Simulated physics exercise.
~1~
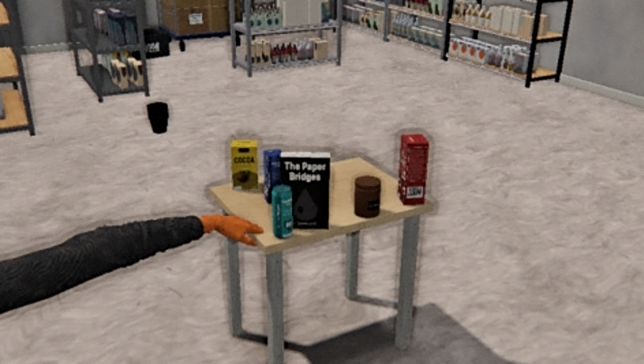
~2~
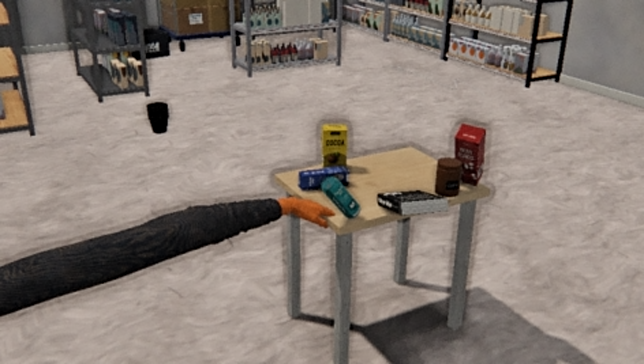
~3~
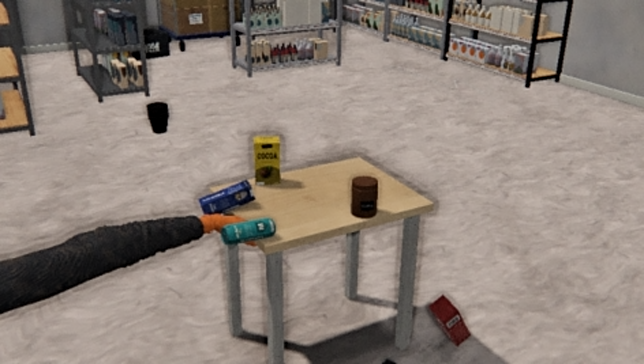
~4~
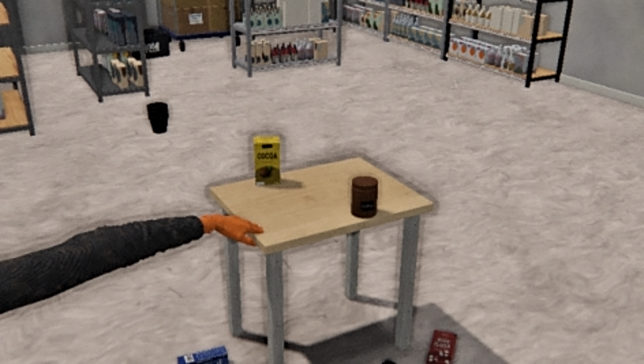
To begin with, six items stand upright on a small table, an orange hand on a dark arm at its near left corner. The table shifts to the right, and the black book and the blue carton fall flat while the turquoise can and the red carton lean. Then the table jerks back left, leaving the book gone from the top, the red carton dropping past the right side, and the can and blue carton lying at the left edge. Finally, these also drop off, while the yellow carton and brown jar remain upright on the table.
